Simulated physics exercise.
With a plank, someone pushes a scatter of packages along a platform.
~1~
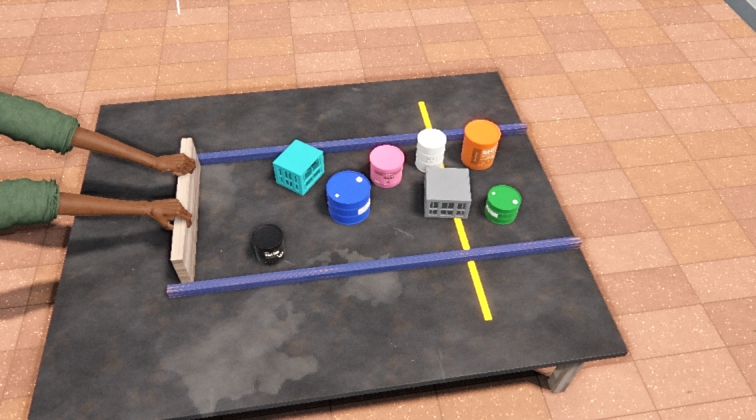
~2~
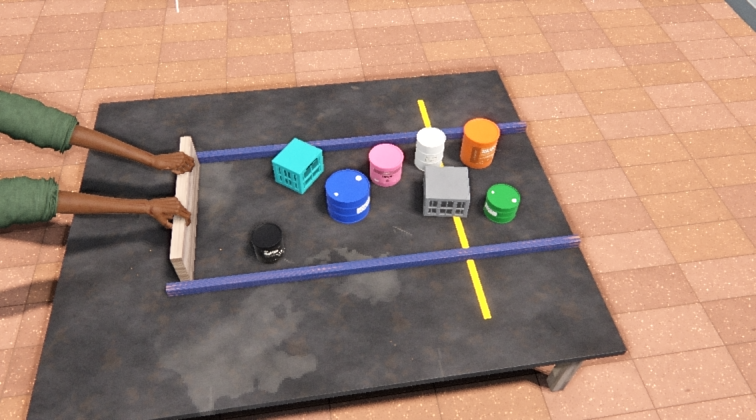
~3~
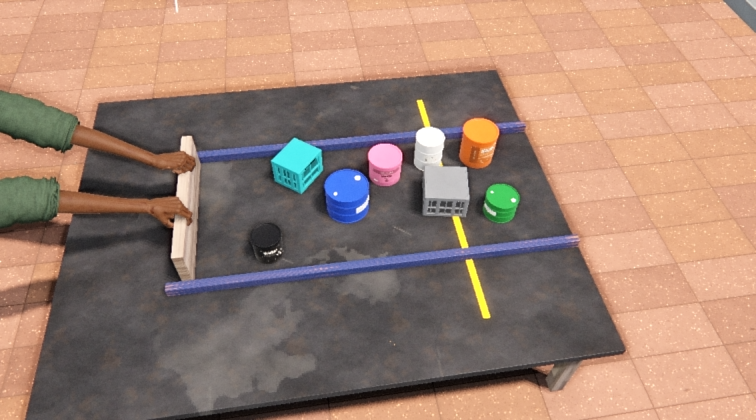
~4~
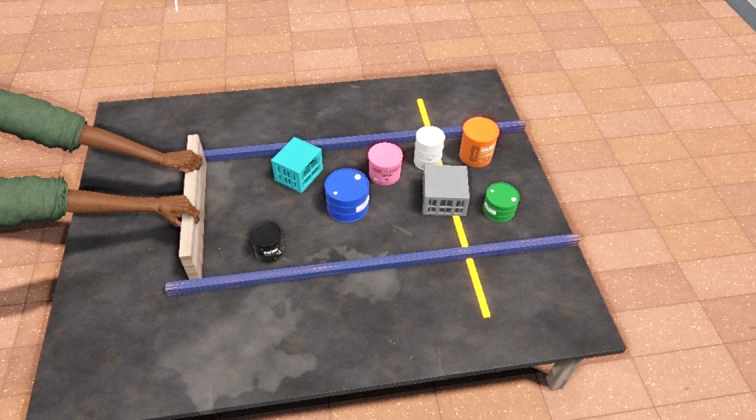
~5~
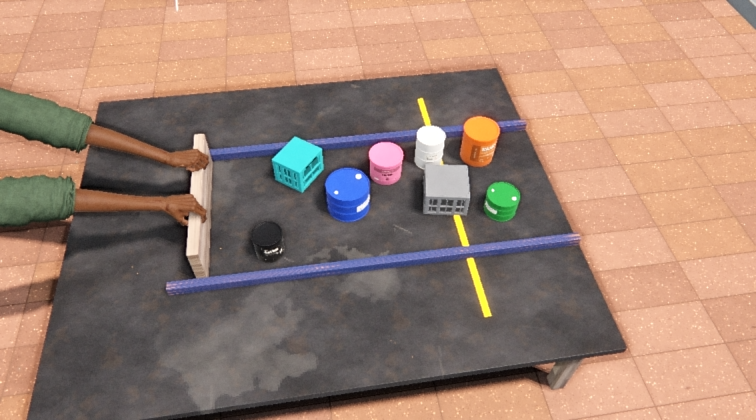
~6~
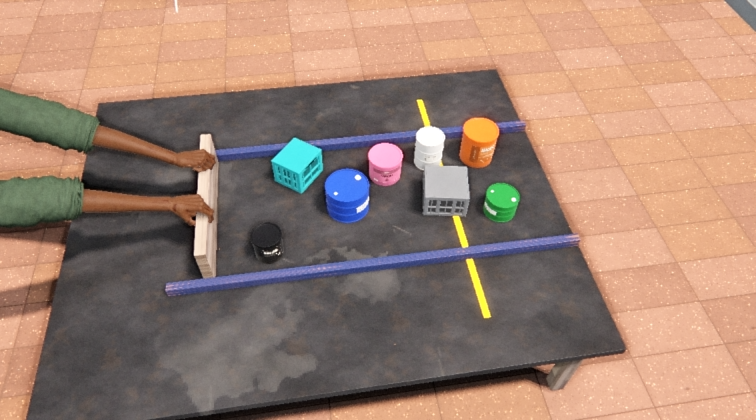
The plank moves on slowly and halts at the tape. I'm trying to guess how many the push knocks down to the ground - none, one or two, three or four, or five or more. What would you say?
I foresee no drops here.
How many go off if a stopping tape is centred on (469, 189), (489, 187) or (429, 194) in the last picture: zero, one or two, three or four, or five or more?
No fall at all; one or two; no fall at all.
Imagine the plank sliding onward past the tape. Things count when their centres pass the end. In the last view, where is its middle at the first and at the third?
The middle is near (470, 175) first and near (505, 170) after.
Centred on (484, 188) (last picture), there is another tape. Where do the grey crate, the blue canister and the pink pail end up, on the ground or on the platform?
Grey crate stays put, blue canister stays put, pink pail stays put.
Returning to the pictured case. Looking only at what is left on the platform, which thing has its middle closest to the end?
The green canister winds up nearest.
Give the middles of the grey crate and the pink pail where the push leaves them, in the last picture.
In the last picture the first middle sits at (511, 203) and the other at (484, 162).
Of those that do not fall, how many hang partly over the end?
The tally is 0.
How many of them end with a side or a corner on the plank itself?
The count in contact is 3.
Soon after, none off yet; green canister at rest near (501, 203); orange pail at rest near (478, 143); grey crate at rest near (445, 191).
After that, none off yet; green canister displaced a little near (509, 204); orange pail at rest near (478, 143); grey crate displaced about its own width near (471, 198).
In the end, the number that fall off is zero.
